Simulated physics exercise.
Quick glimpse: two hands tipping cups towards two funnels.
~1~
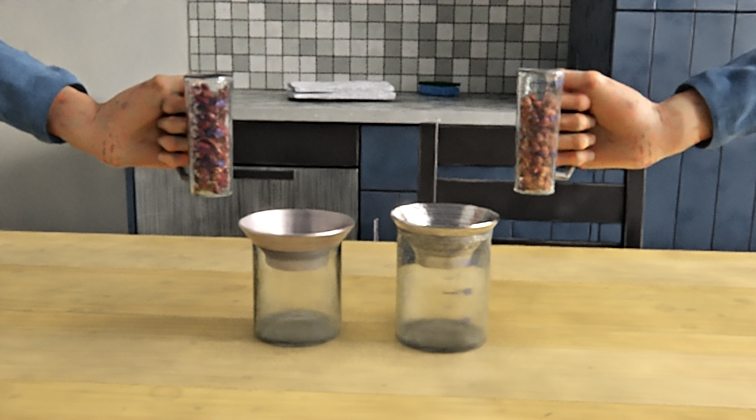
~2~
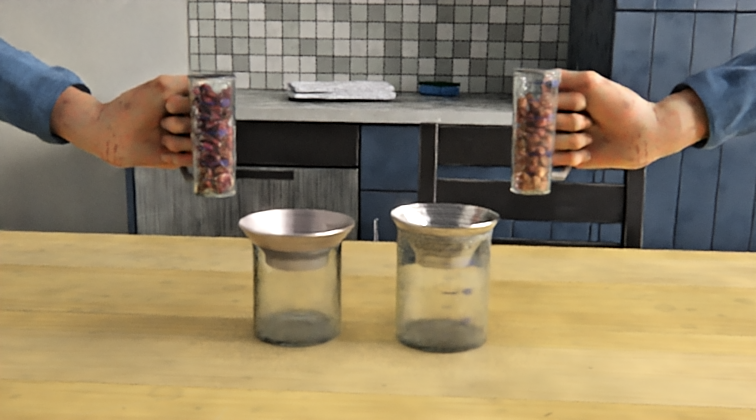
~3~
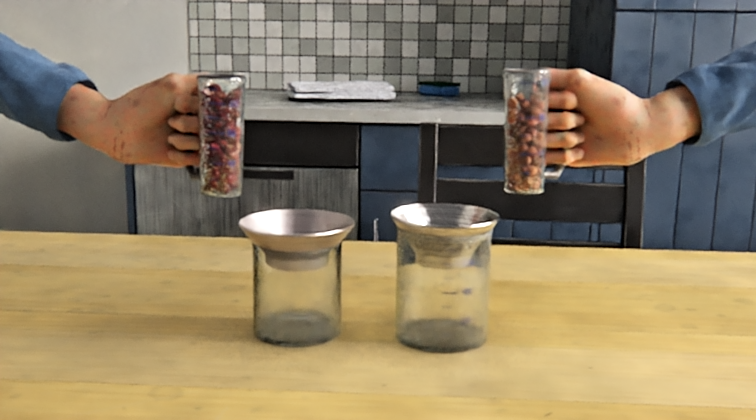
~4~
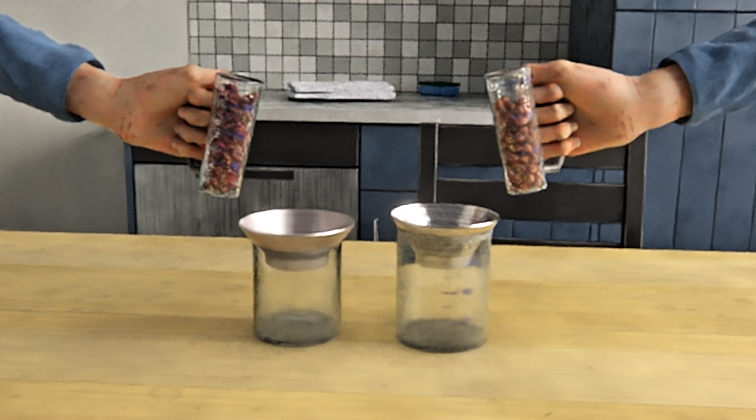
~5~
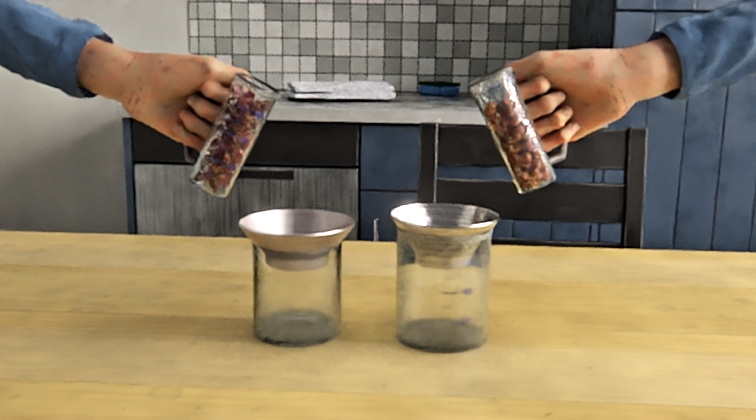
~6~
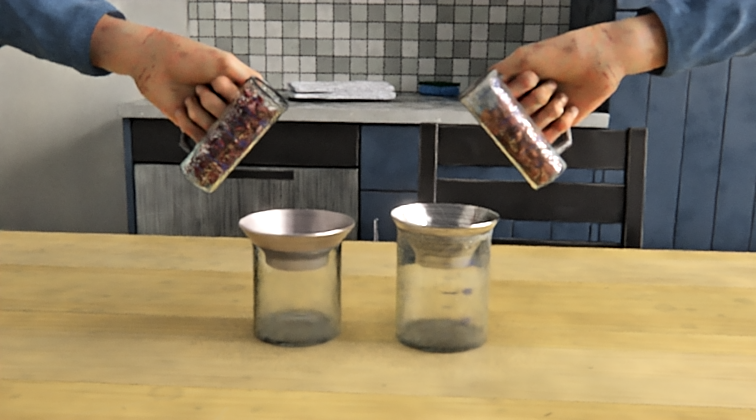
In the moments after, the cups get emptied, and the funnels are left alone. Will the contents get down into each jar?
Lab note: Left funnel empties completely; right funnel empties completely.
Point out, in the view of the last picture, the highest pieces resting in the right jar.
The topmost pieces come to rest close to (467, 318).
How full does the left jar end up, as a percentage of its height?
25 %, roughly.
Then, 0.36 s after the last picture, left, nearly all still in the cup, a stray few in or over the funnel; right, all still in the cup.
Then, 0.67 s after the last picture, left, nearly all still in the cup, a stray few in or over the funnel, a stray few down in the jar; right, all still in the cup.
Then, 0.94 s after the last picture, left, about a third still in the cup, about a quarter in or over the funnel, about a third down in the jar; right, about half still in the cup, about a quarter in or over the funnel, about a quarter down in the jar.
At rest, left, all down in the jar; right, all down in the jar.
